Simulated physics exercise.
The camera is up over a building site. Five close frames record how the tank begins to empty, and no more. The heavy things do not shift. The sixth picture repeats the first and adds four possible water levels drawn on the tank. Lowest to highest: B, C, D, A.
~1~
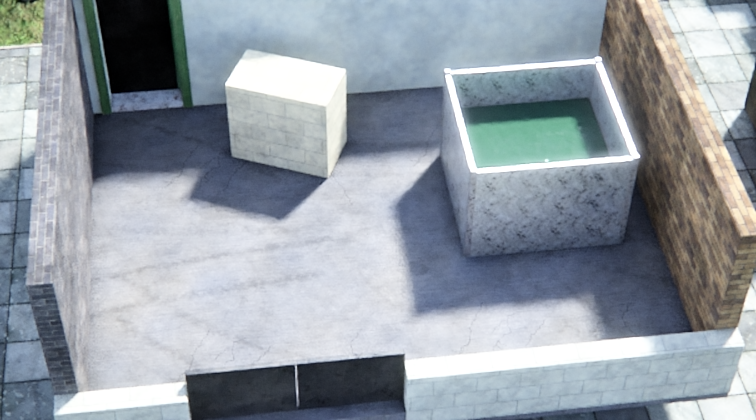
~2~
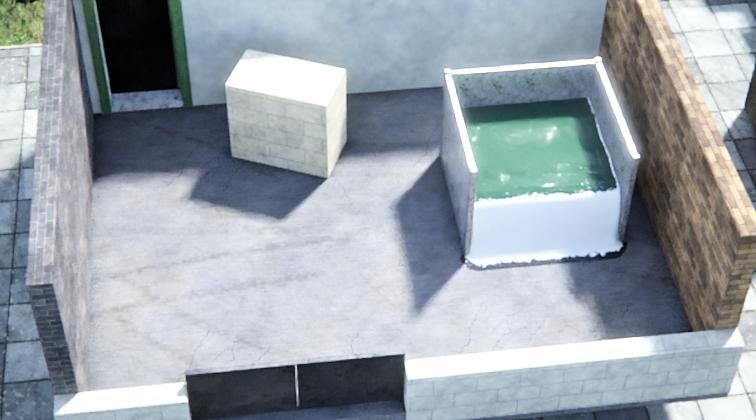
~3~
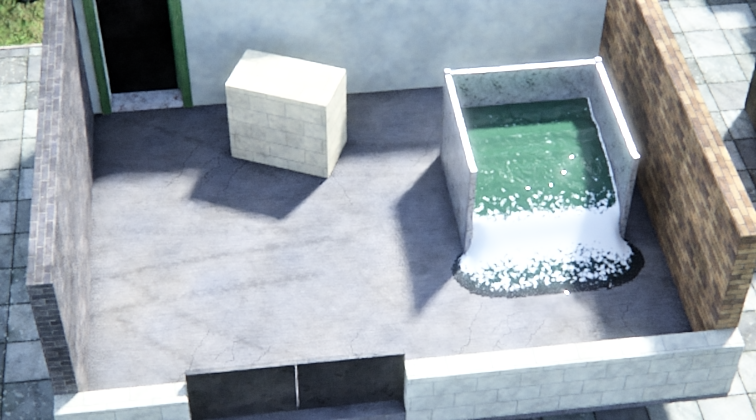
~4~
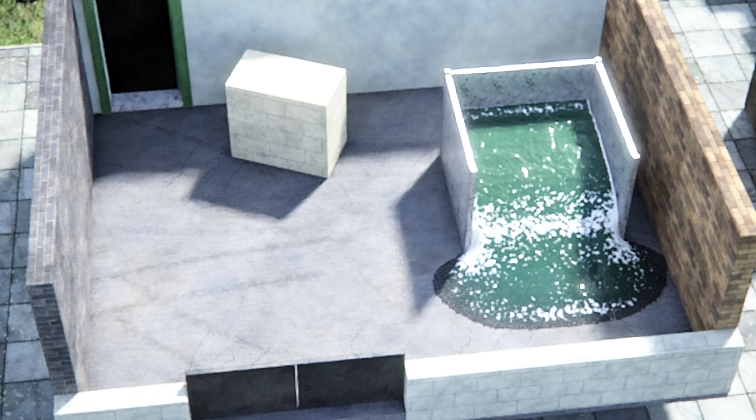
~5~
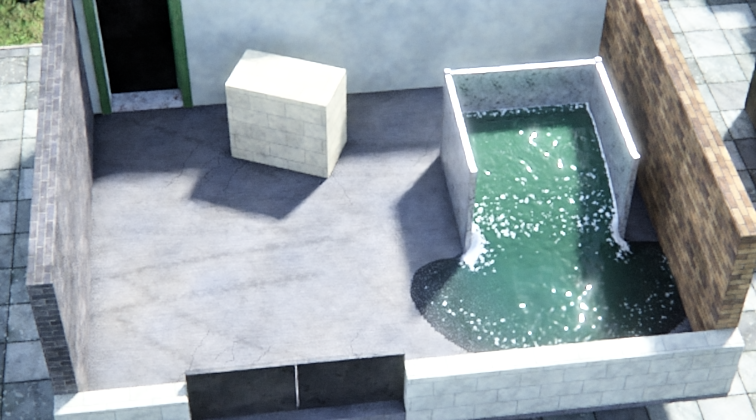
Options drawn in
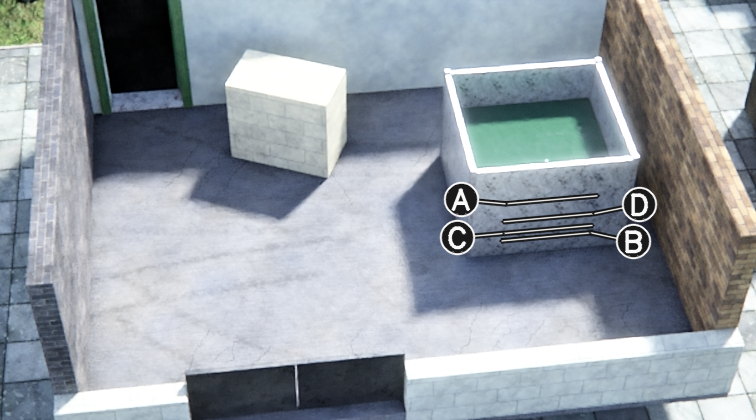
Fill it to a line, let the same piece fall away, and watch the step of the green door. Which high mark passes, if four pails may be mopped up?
D.
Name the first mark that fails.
It is A.
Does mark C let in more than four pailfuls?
No, that is safe.
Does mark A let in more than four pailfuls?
Yes, it does.
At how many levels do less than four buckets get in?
Three.
On the marked copy, A at (551, 199); B at (546, 236); C at (547, 229); D at (549, 217); from the bottom up B, C, D, A.
Choosing A, about 9 bucketfuls get in.
Choosing B, nothing gets over.
Choosing C, nothing gets over.
Choosing D, a splash gets over, under a bucket.
